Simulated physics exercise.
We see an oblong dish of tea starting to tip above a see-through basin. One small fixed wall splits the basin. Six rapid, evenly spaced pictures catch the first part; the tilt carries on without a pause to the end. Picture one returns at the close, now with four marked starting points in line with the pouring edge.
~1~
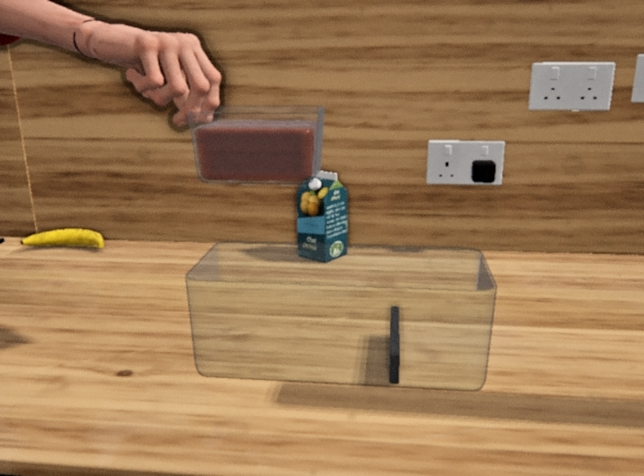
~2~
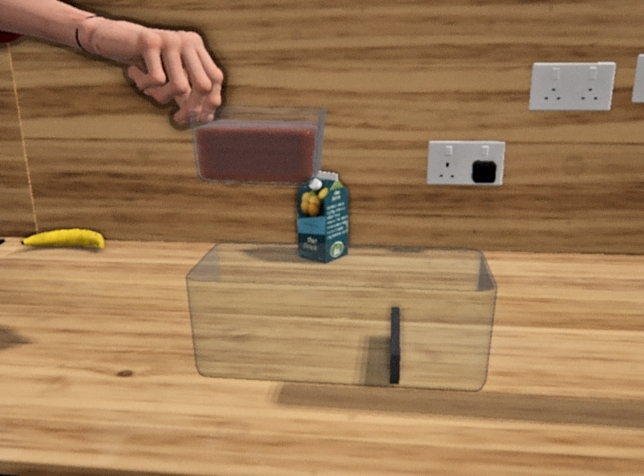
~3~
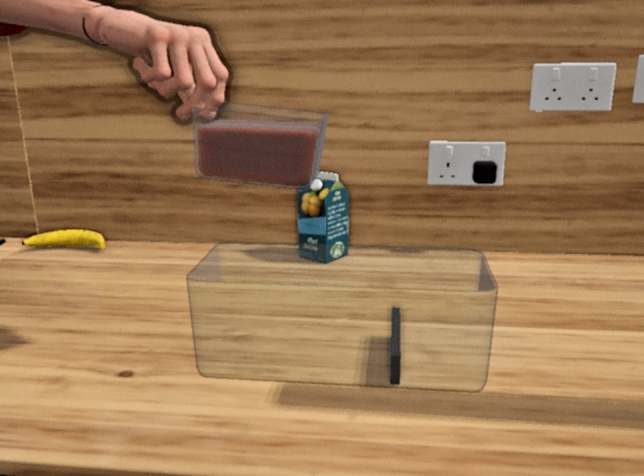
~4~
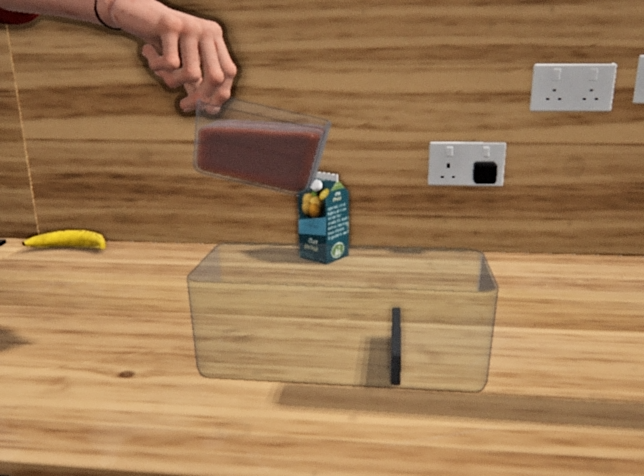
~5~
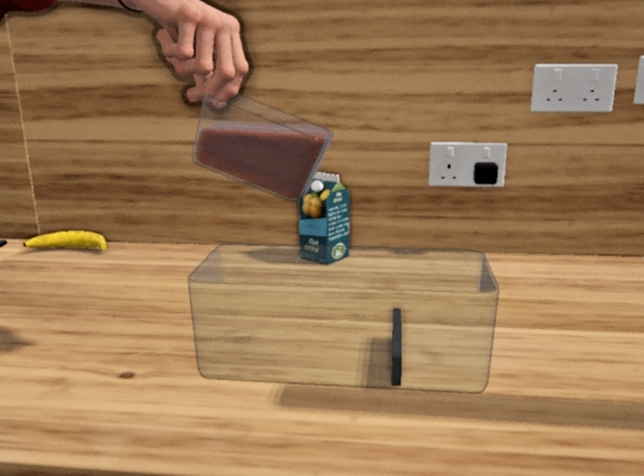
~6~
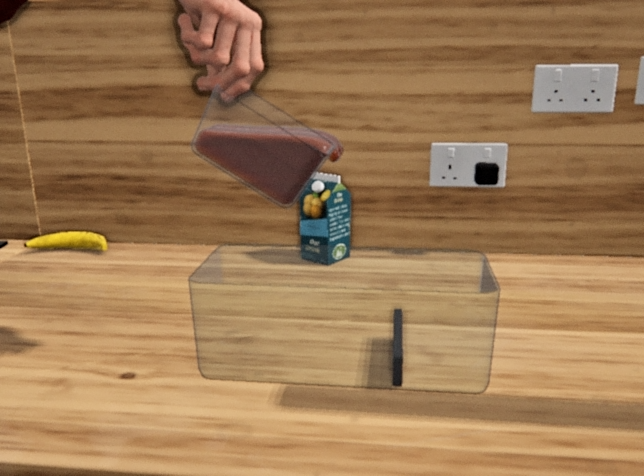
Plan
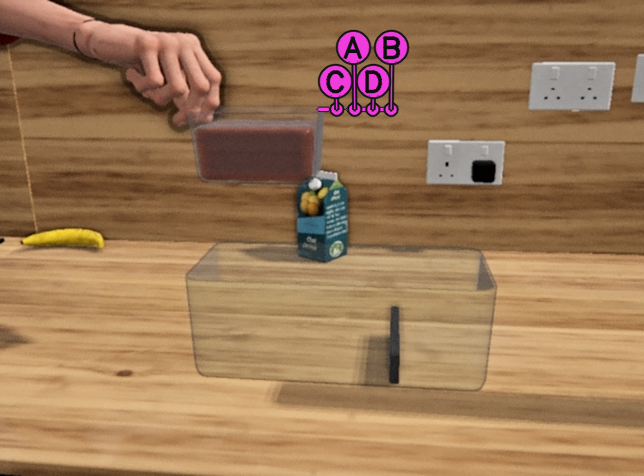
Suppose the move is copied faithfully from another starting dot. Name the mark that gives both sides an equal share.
The answer is place C.
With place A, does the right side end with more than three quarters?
No.
In magenta, A at (354, 109); B at (391, 109); C at (336, 109); D at (372, 109).
Choosing A, about 38 % ends left of the wall and 61 % right of it.
Choosing B, about 32 % ends left of the wall and 67 % right of it.
Choosing C, about 49 % ends left of the wall and 50 % right of it.
Choosing D, about 32 % ends left of the wall and 67 % right of it.
